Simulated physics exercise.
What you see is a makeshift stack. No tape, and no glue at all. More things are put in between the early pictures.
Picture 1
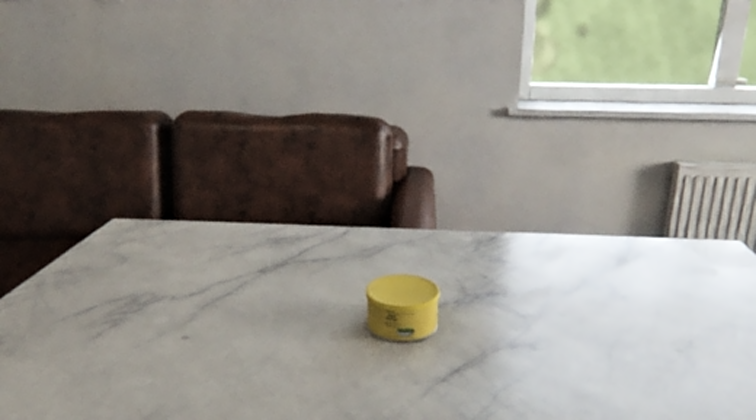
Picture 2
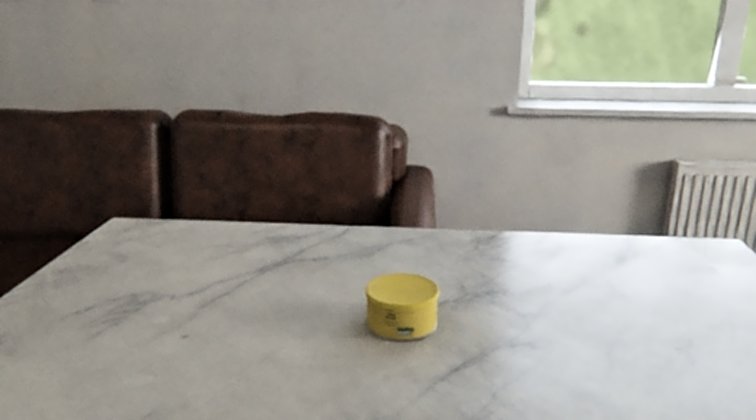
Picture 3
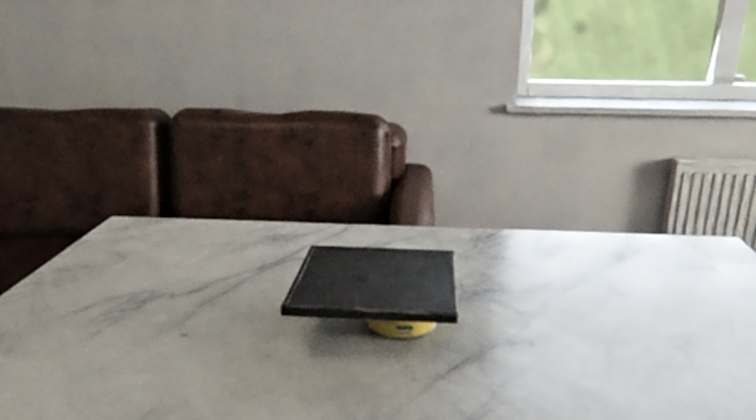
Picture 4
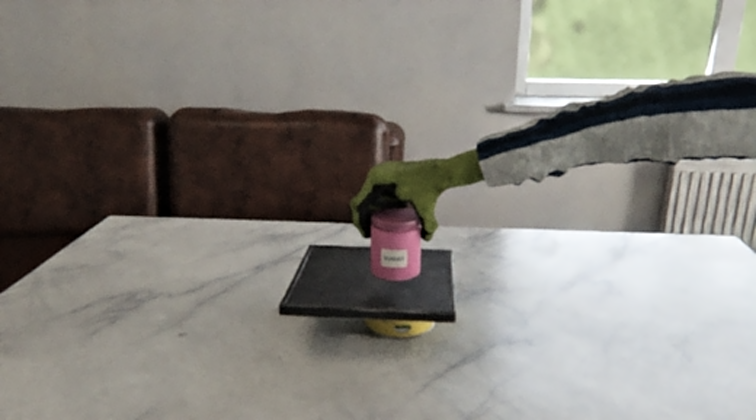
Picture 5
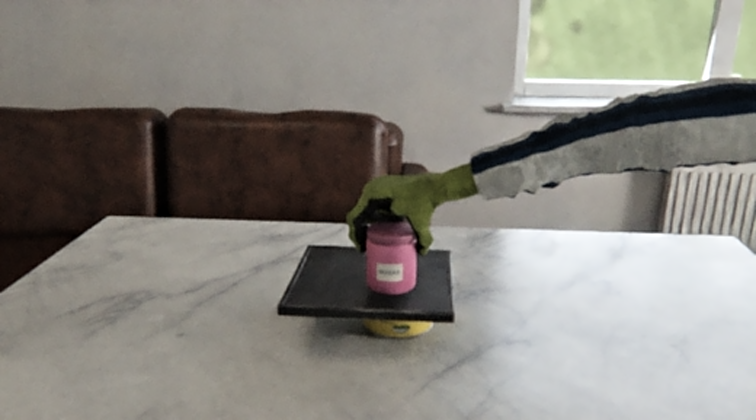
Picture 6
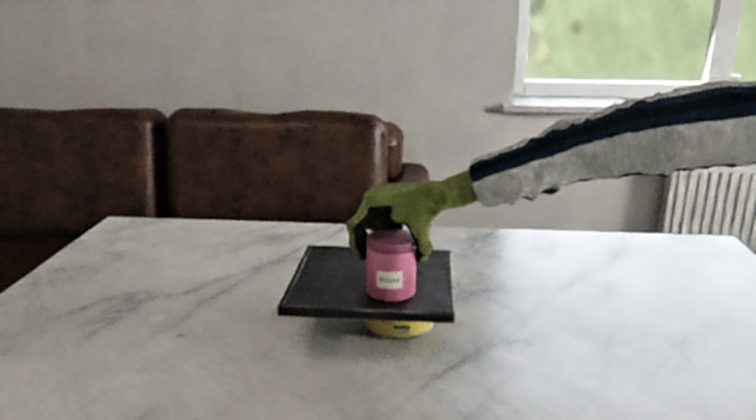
The footage shows a yellow tub on a marble table, then a flat black lid resting on top of it, before a green-gloved hand reaches in from the right and lowers a pink jar onto the lid, still gripping it.
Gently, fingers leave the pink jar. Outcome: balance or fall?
Balance.
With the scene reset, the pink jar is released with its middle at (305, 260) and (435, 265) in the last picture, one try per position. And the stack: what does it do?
First case: It collapses; second case: It remains standing.
Then, 0.20 s on from there, no change.
Then, 0.50 s on from there, pink jar resting near (391, 264).
In the end, all 3 unmoved. At the end, from the last picture's camera, pink jar near (391, 264). The stack stays up.
